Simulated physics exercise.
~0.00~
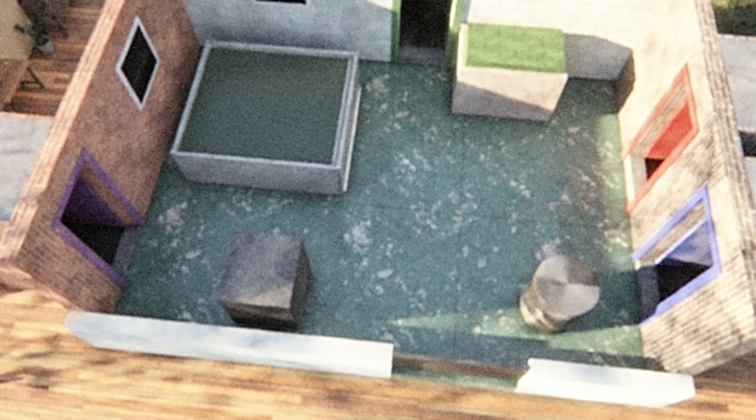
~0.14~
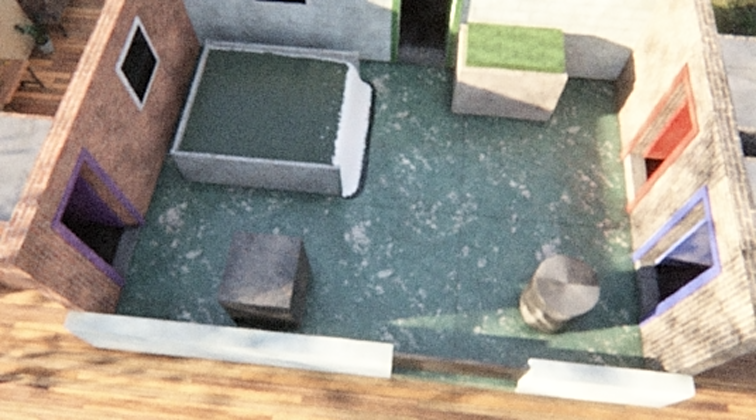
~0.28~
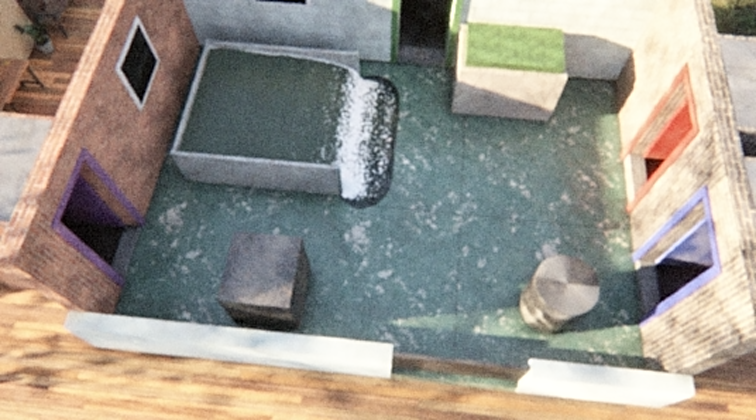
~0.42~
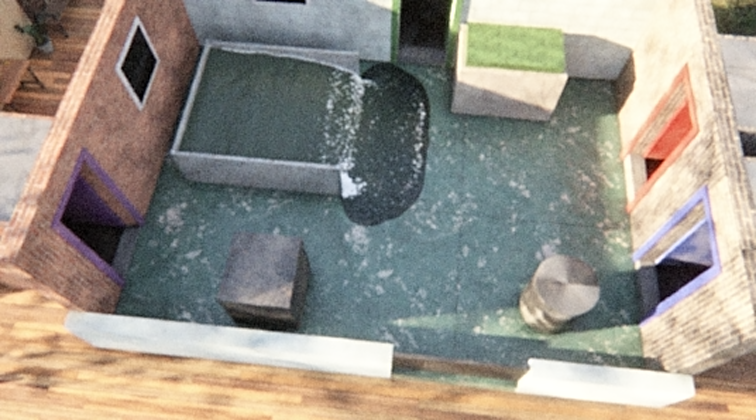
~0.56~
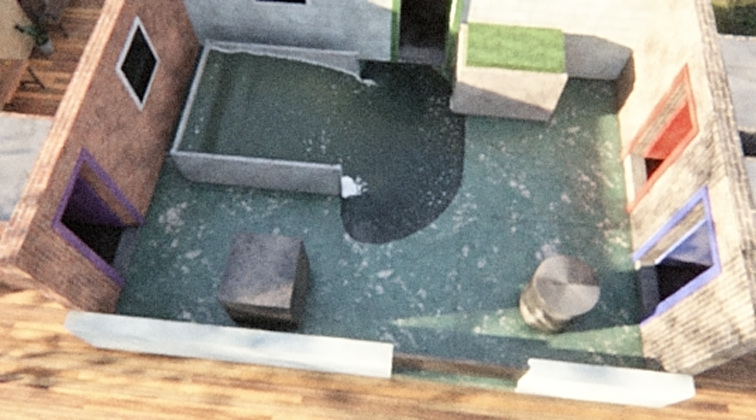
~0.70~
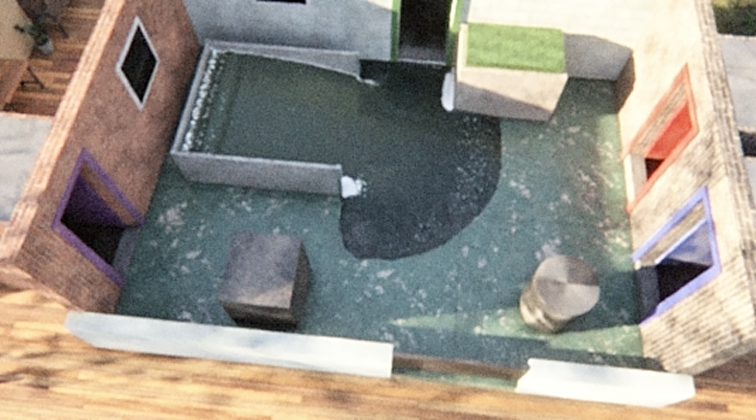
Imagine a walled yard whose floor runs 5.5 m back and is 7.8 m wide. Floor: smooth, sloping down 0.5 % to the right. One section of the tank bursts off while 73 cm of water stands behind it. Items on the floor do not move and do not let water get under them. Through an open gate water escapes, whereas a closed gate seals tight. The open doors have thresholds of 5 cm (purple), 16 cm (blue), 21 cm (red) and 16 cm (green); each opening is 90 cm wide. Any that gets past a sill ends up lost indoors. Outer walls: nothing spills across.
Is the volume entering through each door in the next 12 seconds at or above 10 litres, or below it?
Purple door: At or above, blue door: At or above, red door: At or above, green door: At or above.
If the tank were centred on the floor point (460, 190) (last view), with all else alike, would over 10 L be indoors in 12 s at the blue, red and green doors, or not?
With respect to that limit, blue ends up outside it, red ends up outside it, green ends up inside it.
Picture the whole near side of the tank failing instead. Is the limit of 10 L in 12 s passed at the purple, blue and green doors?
In that case, purple door: More than that, blue door: Less than that, green door: Less than that.
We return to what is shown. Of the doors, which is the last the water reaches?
The final one is the purple door.
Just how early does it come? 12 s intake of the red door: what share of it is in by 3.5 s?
75 per cent, roughly.
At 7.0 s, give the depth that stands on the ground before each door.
In centimetres, the purple door has 3, the blue door 19, the red door 18 and the green door 9.
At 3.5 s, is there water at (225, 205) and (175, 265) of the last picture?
I'd call them spared and then spared.
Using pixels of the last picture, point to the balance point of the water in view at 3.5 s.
I'd put it close to (450, 168).
After 1.4 s water covers 45 % of the floor and is deepest (44 cm) near (447, 91); purple door not reached, blue door not reached, red door 26 cm at the sill, 0 L in, green door 26 cm at the sill, 5 L in.
After 2.2 s water covers 55 % of the floor and is deepest (40 cm) near (613, 147); purple door not reached, blue door 23 cm at the sill, 0 L in, red door 38 cm at the sill, 36 L in, green door 30 cm at the sill, 57 L in.
After 3.5 s water covers 65 % of the floor and is deepest (38 cm) near (635, 382); purple door not reached, blue door 25 cm at the sill, 47 L in, red door 31 cm at the sill, 134 L in, green door 24 cm at the sill, 133 L in.
After 7.0 s water covers 90 % of the floor and is deepest (24 cm) near (318, 349); purple door 3 cm at the sill, 0 L in, blue door 19 cm at the sill, 126 L in, red door 18 cm at the sill, 175 L in, green door 9 cm at the sill, 150 L in.
After 12.0 s water covers 100 % of the floor and is deepest (14 cm) near (557, 374); purple door 12 cm at the sill, 51 L in, blue door 10 cm at the sill, 130 L in, red door 10 cm at the sill, 176 L in, green door 10 cm at the sill, 150 L in.
